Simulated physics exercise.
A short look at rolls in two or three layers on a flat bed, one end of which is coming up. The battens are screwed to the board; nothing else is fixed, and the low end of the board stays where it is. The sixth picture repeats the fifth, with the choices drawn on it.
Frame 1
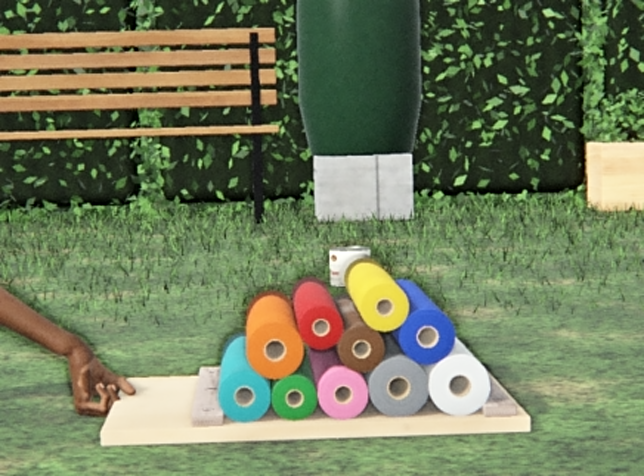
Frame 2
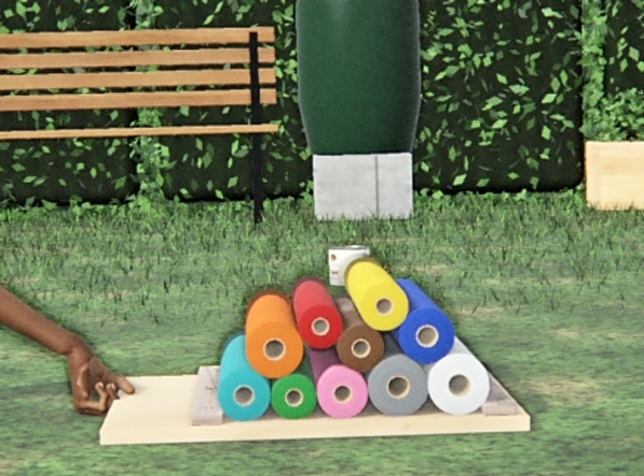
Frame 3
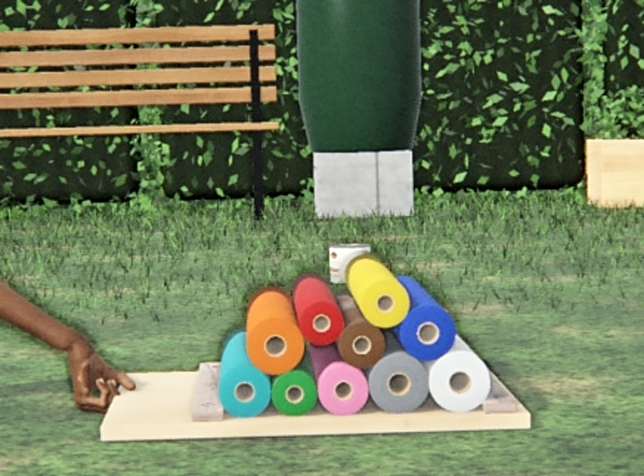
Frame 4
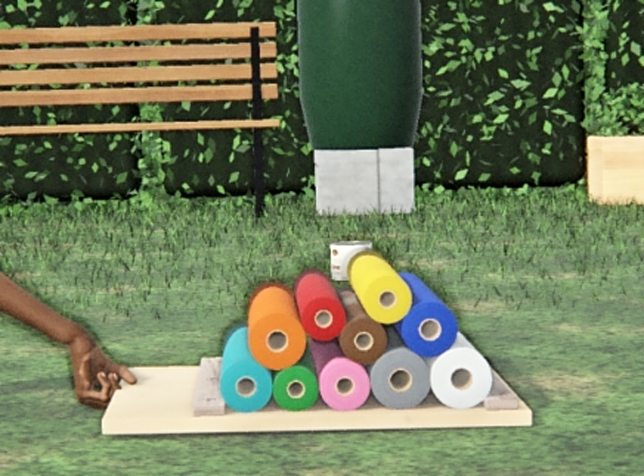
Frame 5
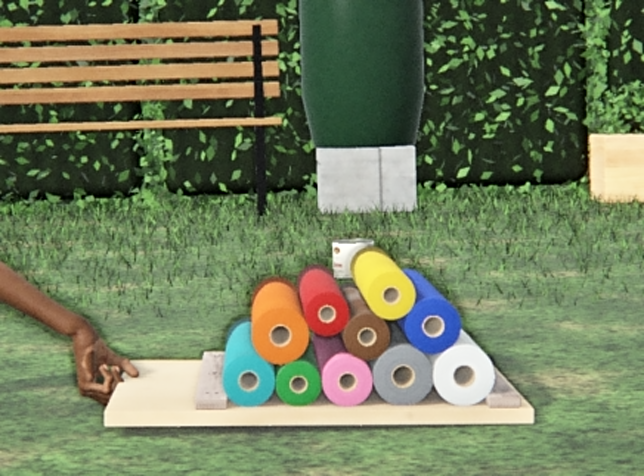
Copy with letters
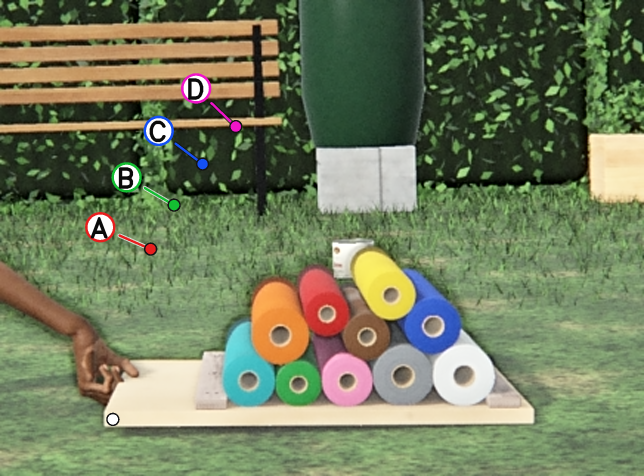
A pale board on the grass, stacked with colourful rolls between battens, lies with a hand at its left end. That end then rises slightly, the hand moving up with it, and the rolls shift only a little in view, keeping their places in the pile.
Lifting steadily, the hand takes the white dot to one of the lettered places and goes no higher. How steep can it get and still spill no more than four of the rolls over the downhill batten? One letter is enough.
Raise it to A.
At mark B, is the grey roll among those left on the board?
The grey roll: No.
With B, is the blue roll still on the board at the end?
No, with B.
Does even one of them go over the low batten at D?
At D: Yes.
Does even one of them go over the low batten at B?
Yes.
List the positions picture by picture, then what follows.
In the first picture, brown roll (362, 349); red roll (321, 327); blue roll (427, 337).
In the second picture, blue roll (427, 336); yellow roll (384, 306).
In the third picture, board (310, 394); green roll (295, 394).
In the fourth picture, board (312, 390); turquoise roll (246, 387); green roll (296, 389).
In the fifth picture, board (314, 385); turquoise roll (249, 381); green roll (298, 384).
On the marked copy, A at (151, 249); B at (174, 205); C at (203, 164); D at (236, 127); the white dot at (113, 419).
With A. Early on, board at 16°.
Further on, board at 25°.
At the end, board at 25°, none over the low batten.
As for the rest, B ten over the low batten; C ten over the low batten; D ten over the low batten.
